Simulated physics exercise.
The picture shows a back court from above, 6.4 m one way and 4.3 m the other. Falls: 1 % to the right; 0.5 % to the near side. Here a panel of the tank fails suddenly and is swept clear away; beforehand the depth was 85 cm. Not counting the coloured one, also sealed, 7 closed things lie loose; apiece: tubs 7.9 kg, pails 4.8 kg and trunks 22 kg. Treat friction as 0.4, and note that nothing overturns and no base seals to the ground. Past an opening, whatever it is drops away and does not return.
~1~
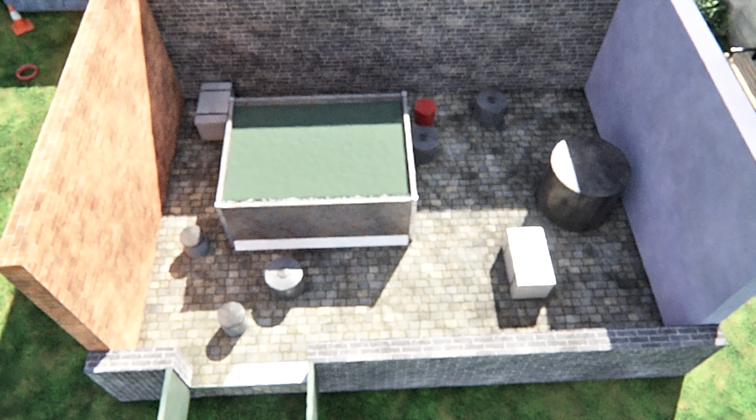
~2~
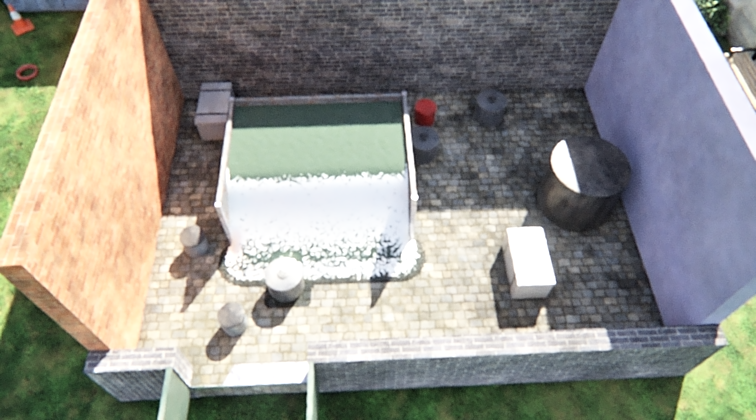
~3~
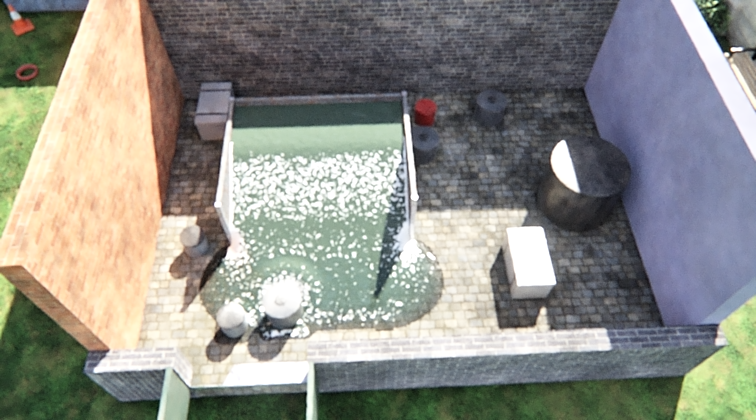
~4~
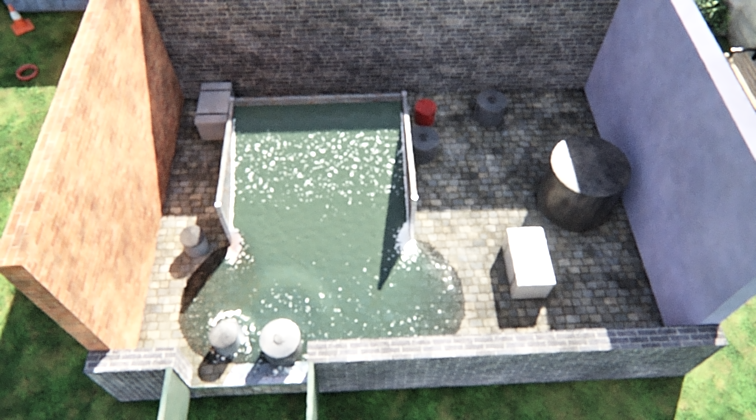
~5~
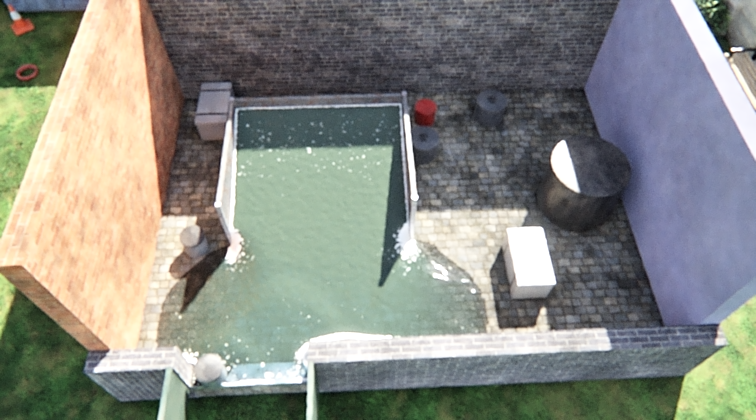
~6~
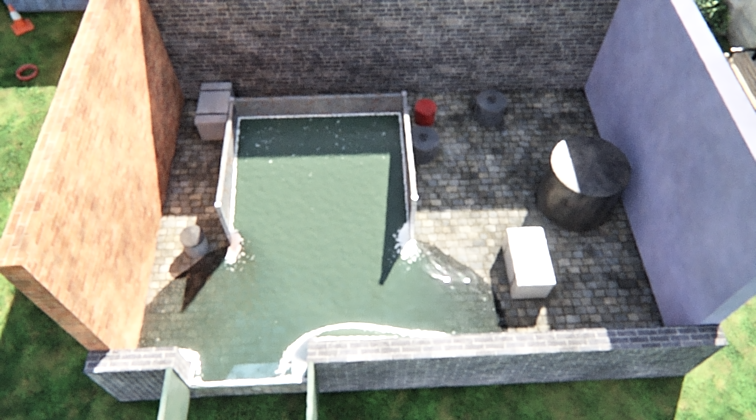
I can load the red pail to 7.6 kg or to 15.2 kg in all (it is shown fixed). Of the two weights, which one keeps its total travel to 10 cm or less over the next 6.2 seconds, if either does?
Only the heavier one.
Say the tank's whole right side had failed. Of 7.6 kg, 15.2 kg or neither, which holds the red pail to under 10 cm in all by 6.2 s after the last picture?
In that case no choice suffices.
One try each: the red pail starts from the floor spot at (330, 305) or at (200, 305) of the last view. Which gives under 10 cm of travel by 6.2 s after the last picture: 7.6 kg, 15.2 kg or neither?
In turn: Both fail; both fail.
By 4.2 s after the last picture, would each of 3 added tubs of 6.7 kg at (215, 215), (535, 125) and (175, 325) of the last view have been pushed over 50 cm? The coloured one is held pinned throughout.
In that order: Farther, then farther, then farther.
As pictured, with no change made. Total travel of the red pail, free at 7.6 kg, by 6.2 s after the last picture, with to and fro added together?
Some 80 cm in all.
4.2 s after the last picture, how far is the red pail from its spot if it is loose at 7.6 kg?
Around 0 centimetres out of place.
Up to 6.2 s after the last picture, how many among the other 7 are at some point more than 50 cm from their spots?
That comes to 5.
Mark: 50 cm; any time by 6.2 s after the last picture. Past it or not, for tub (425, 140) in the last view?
Here the answer is not beyond.
Then, 0.6 s after the last picture the red pail would be 0 cm from its start with 7.6 kg and 0 cm from its start with 15.2 kg; 0 cm of water round it then.
Then, 2.3 s after the last picture the red pail would be 0 cm from its start with 7.6 kg and 0 cm from its start with 15.2 kg; 0 cm of water round it then.
Then, 4.2 s after the last picture the red pail would be 1 cm from its start with 7.6 kg and 0 cm from its start with 15.2 kg; 5 cm of water round it then.
Then, 6.2 s after the last picture the red pail would be 77 cm from its start with 7.6 kg and 2 cm from its start with 15.2 kg; 9 cm of water round it then.
